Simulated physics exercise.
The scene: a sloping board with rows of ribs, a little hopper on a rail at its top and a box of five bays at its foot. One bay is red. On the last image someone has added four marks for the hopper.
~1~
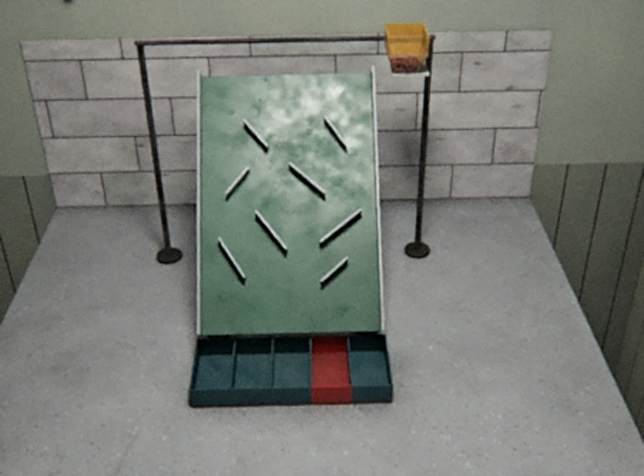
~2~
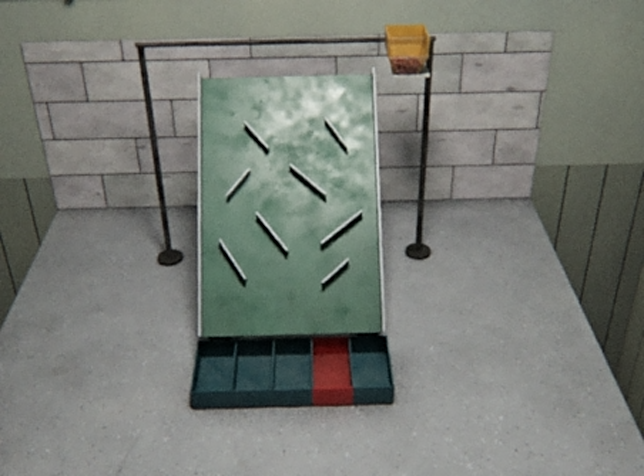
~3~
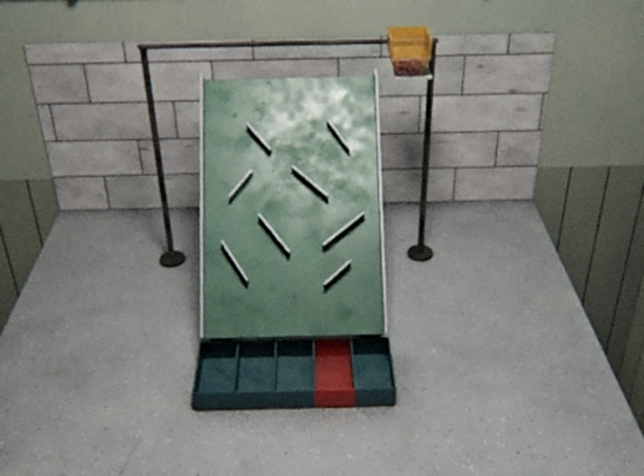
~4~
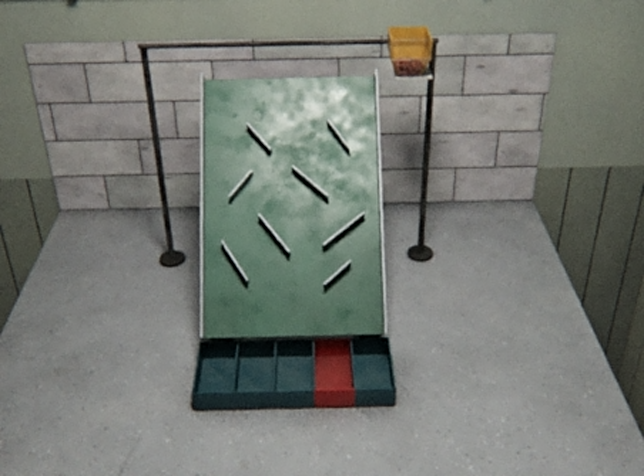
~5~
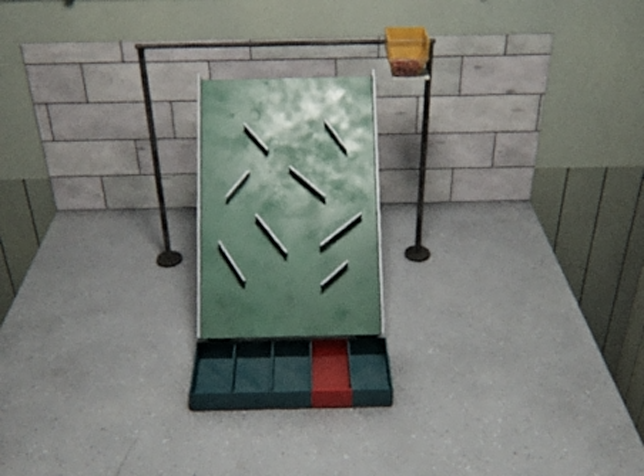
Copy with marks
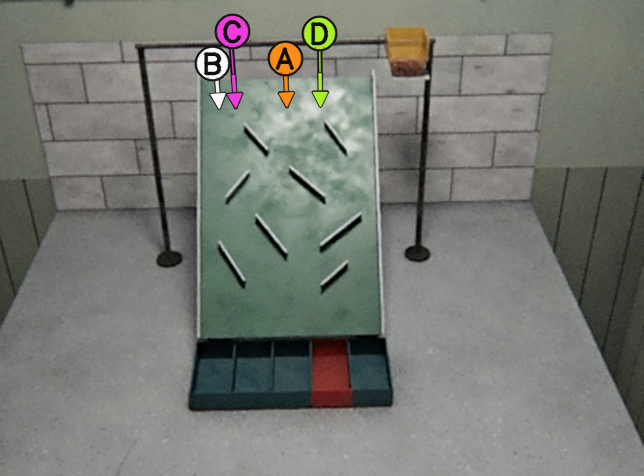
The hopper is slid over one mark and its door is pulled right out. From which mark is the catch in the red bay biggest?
Choose A.
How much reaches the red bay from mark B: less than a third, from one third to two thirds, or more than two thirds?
Mark B gives less than a third.
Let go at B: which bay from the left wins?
It is the first one.
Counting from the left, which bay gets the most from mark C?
The first from the left.
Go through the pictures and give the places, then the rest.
Hopper at (405, 65), clay pellets, door shut, in the first picture.
Ribs (244, 121) to (268, 147), (325, 117) to (347, 146), (227, 195) to (249, 169), in the second picture.
Ribs (292, 166) to (328, 196), (259, 214) to (290, 252), (323, 244) to (364, 212), in the third picture.
Ribs (222, 240) to (247, 280), (324, 284) to (351, 260), in the fourth picture.
Red bay at (332, 397), number 4 of 5 from the left, in the fifth picture.
On the marked copy, mark A meets the board at (286, 101); mark B meets the board at (218, 103); mark C meets the board at (235, 102); mark D meets the board at (320, 101).
If A is chosen, about a third in the red bay, about half in other bays, a small part held on the board.
If B is chosen, a stray few in the red bay, nearly all in other bays.
If C is chosen, a small part in the red bay, most in other bays.
If D is chosen, none in the red bay, nearly all in other bays, a stray few held on the board.
